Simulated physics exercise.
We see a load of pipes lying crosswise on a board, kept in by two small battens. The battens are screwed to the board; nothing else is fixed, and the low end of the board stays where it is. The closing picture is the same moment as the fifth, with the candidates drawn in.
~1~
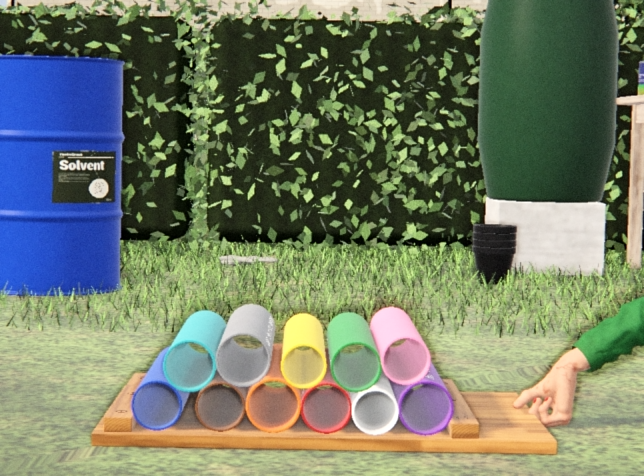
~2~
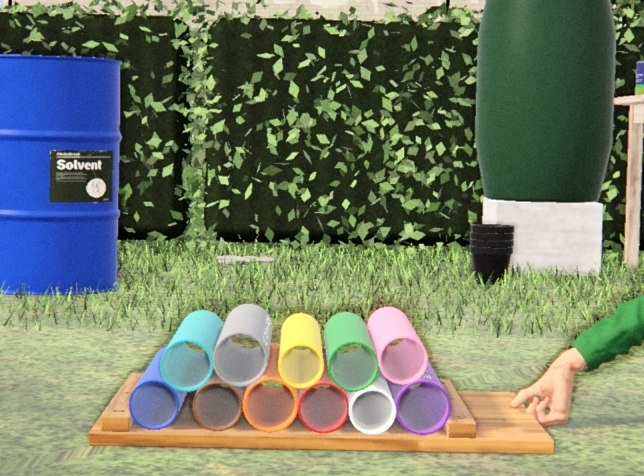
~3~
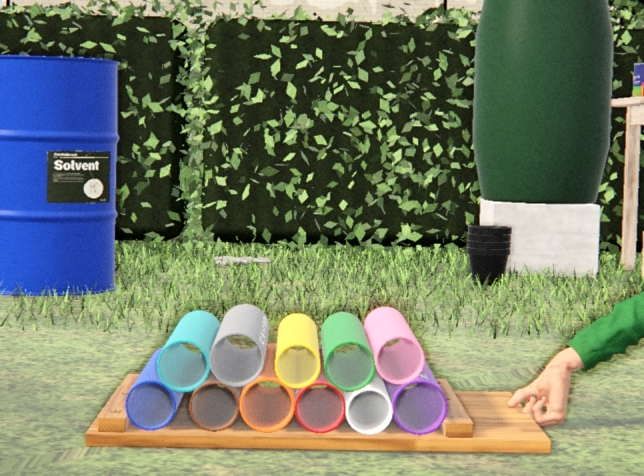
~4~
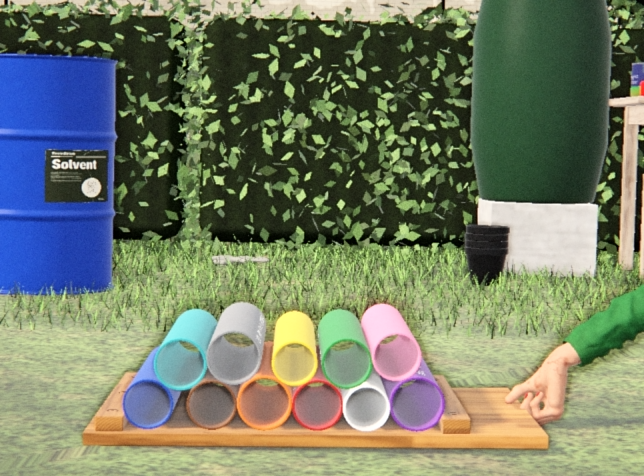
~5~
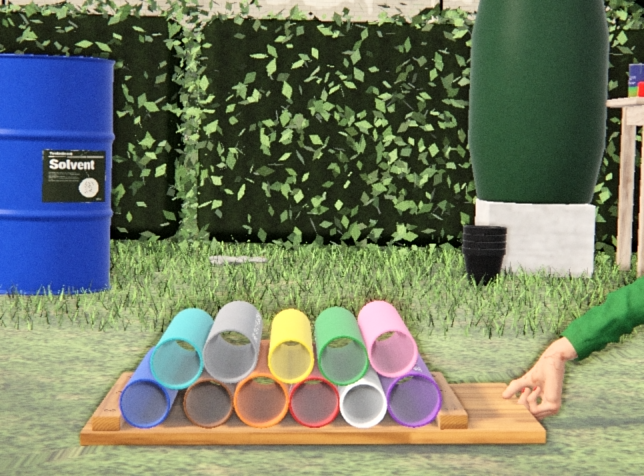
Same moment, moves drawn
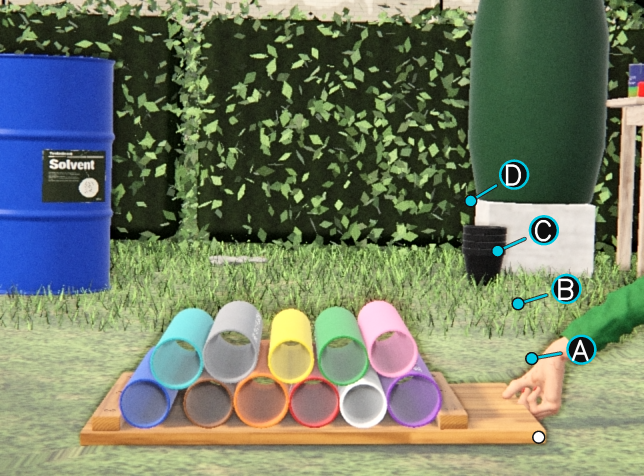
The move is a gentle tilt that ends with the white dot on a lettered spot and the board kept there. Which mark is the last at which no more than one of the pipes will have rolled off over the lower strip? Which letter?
Raise it to B.
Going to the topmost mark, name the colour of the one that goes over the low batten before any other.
It is the turquoise one.
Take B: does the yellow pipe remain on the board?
The yellow pipe: Yes.
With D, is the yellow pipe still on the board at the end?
No, with D.
On the copy, A at (532, 359); B at (518, 304); C at (497, 251); D at (471, 201); the white dot at (539, 437).
On B. First, board at 14°.
Then, board at 19°.
Finally, board at 19°, one over the low batten (turquoise).
By contrast, A one over the low batten (turquoise); C five over the low batten; D five over the low batten.
